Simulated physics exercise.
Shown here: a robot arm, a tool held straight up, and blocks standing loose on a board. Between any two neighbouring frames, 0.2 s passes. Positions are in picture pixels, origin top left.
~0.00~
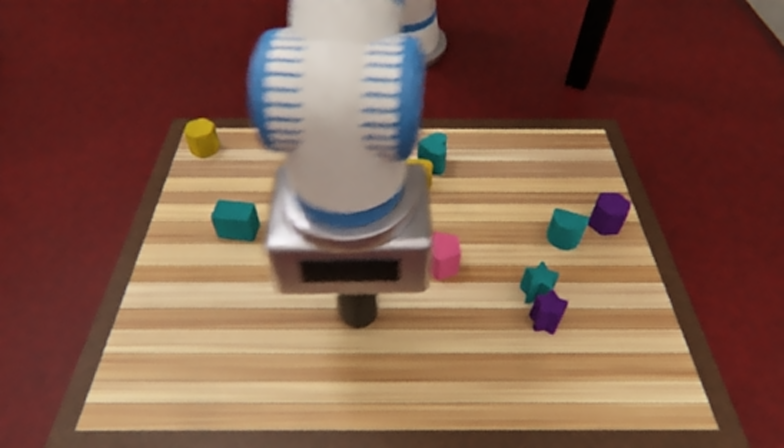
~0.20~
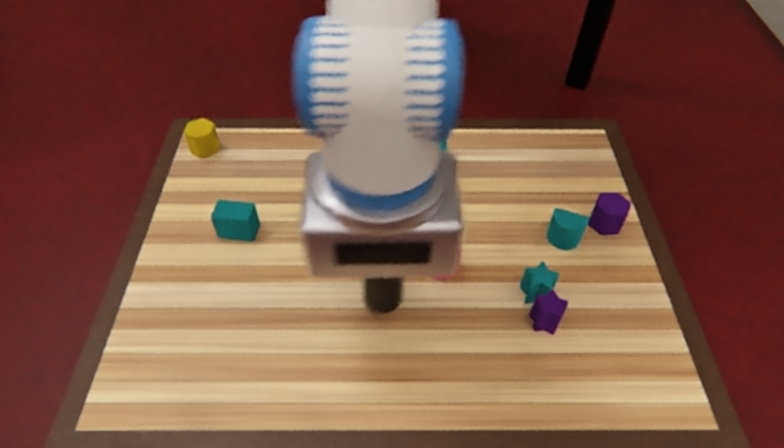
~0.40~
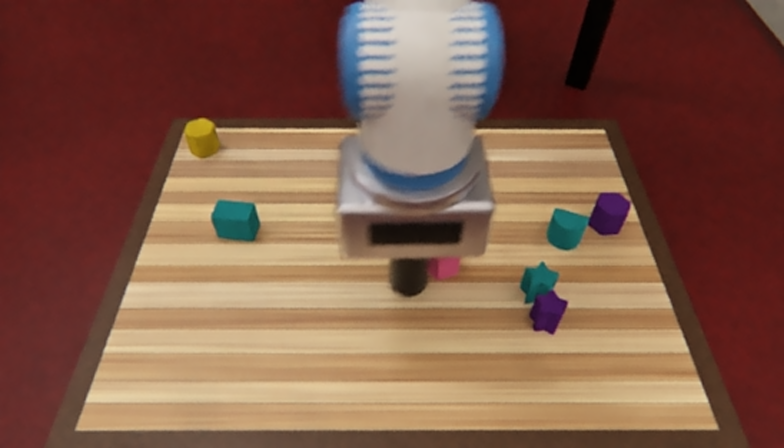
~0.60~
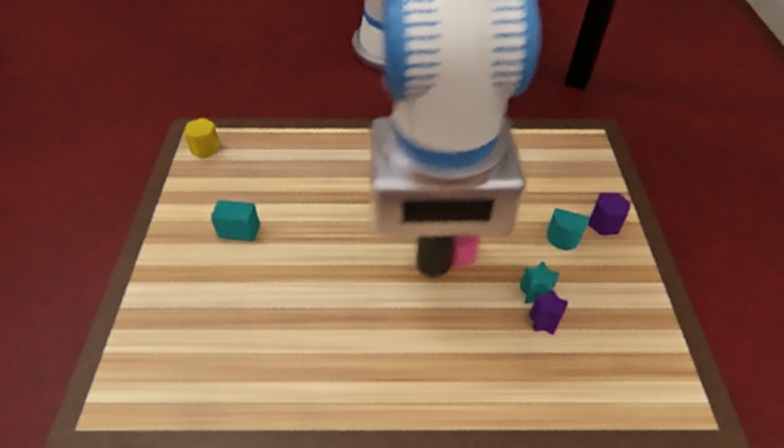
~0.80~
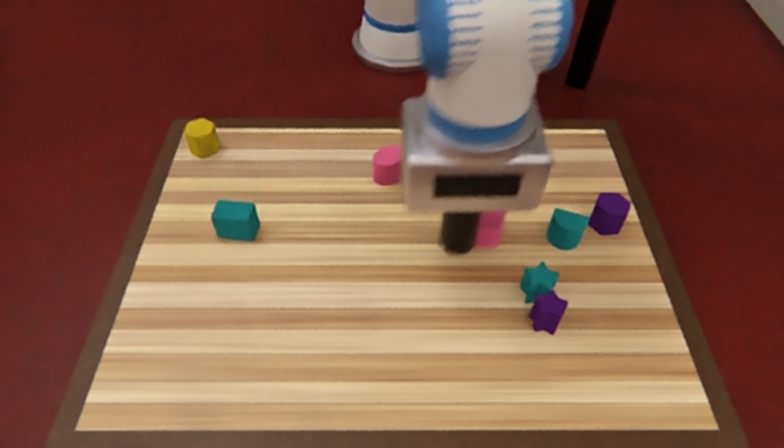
The clip opens on a robot arm holding a dark upright tool over a striped wooden board scattered with loose colored blocks. The arm moves right and slightly away, bringing the tool beside a pink block, then pushes that block a short way toward the upper right while the teal and purple blocks stay still.
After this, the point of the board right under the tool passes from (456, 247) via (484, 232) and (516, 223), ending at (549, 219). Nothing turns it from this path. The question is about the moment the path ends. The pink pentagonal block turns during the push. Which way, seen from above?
It ends up turned anticlockwise.
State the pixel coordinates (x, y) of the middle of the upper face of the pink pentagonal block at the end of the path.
It will likely be found at (566, 178).
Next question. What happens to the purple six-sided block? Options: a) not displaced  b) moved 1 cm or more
The answer is a.
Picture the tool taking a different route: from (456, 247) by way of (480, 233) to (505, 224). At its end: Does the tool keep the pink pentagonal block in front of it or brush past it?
Looking at the end of the path, the pink pentagonal block is still being driven ahead.
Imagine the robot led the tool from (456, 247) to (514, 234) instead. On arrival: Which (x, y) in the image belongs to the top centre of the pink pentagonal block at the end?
I'd place it at (536, 194), taking the centre of its top.
On the path given first. One third of the way, tool (486, 226); pink pentagonal block (517, 200).
Two thirds of the way, tool (518, 216); pink pentagonal block (544, 187), turned 30° anticlockwise.
At the end, tool (551, 213); pink pentagonal block (566, 178), turned 55° anticlockwise; turquoise D-shaped block (579, 222), turned 35° clockwise; purple six-sided block unmoved.
